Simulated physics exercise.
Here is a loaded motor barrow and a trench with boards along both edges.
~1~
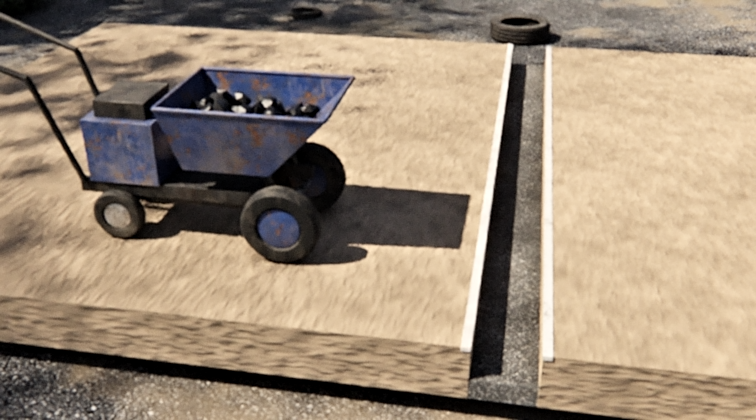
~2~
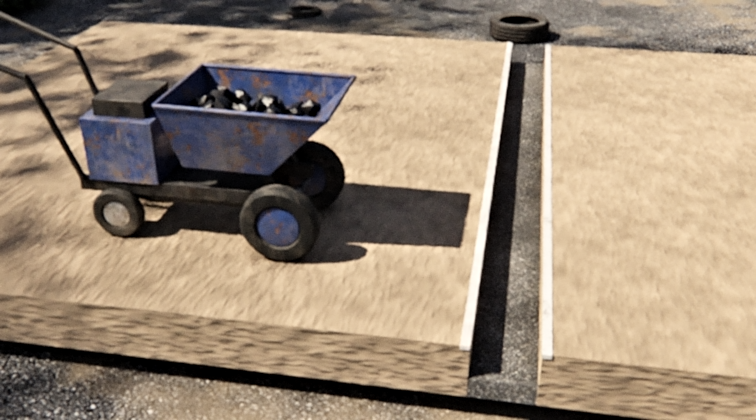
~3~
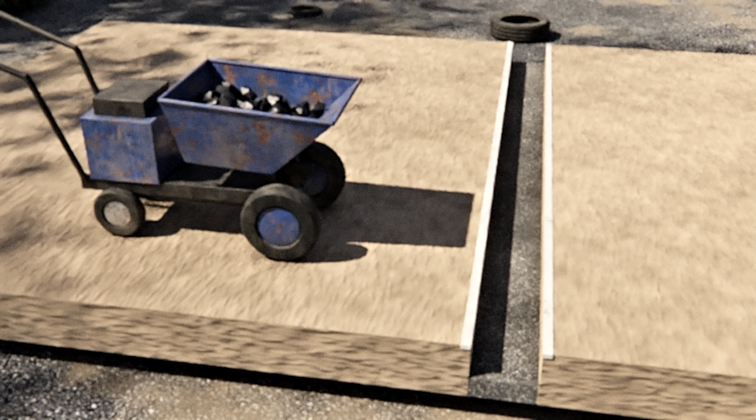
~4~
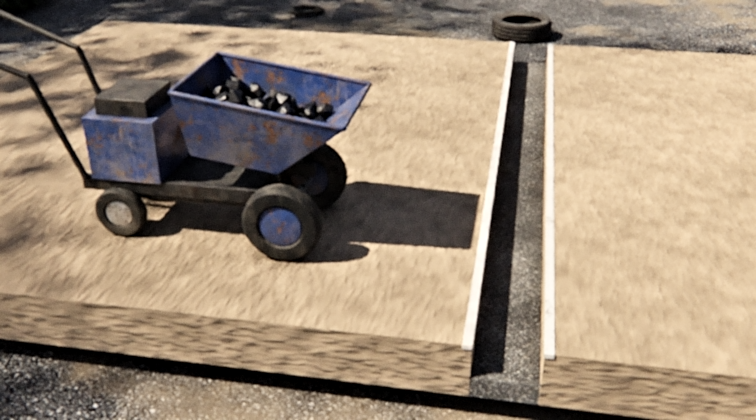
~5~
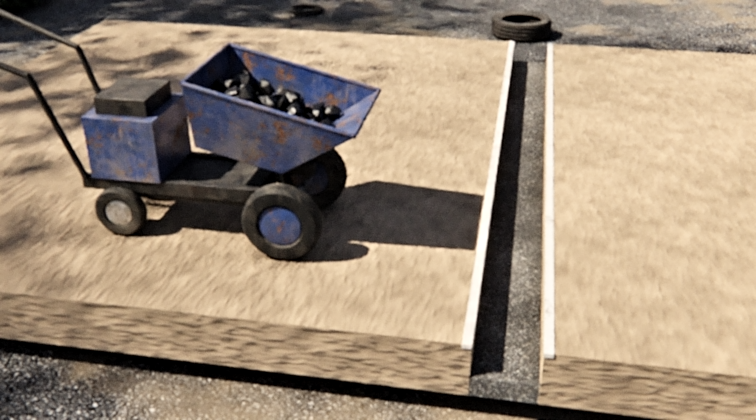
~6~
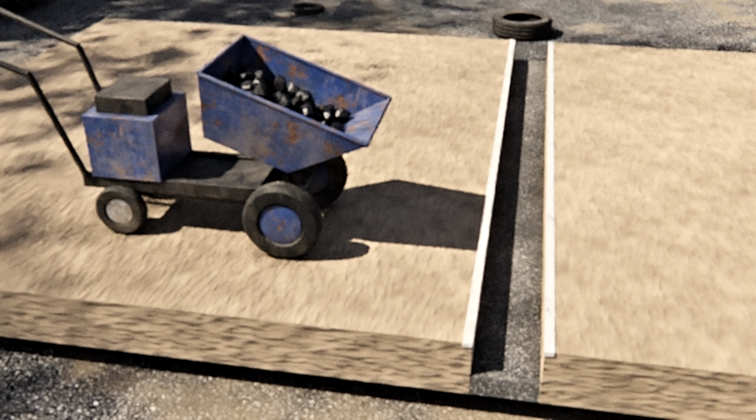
In the video, a rusty blue motor barrow loaded with black lumps of coal stands left of a narrow trench edged with pale boards. Its skip gradually tilts toward the right, the rear rising while the coal stays inside.
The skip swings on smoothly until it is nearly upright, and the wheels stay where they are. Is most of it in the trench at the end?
The trench ends with less than half of it.
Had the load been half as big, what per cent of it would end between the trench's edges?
Some 10 per cent.
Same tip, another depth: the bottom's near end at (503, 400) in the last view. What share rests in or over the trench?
Near 20 %.
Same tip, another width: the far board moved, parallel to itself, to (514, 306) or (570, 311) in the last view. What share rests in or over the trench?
About 20 and 20 per cent.
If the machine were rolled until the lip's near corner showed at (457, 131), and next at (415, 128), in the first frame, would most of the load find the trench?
The first try: Not half. The second: Above a half.
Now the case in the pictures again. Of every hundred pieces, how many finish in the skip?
Some 30 per cent.
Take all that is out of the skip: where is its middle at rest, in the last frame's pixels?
Roughly at (456, 239).
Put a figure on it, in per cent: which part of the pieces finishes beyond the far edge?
Roughly 0 in a hundred.
Shortly afterwards, skip tipped steeply; the whole lot in the skip.
Next, skip tipped steeply; all but a few in the skip; a little short of the trench; only a few in or heaped over the trench.
Some moments later, skip tipped right over; near a third in the skip; near half short of the trench; near a quarter in or heaped over the trench.
In the end, skip tipped right over; near a third in the skip; near half short of the trench; near a quarter in or heaped over the trench; none at all beyond it.
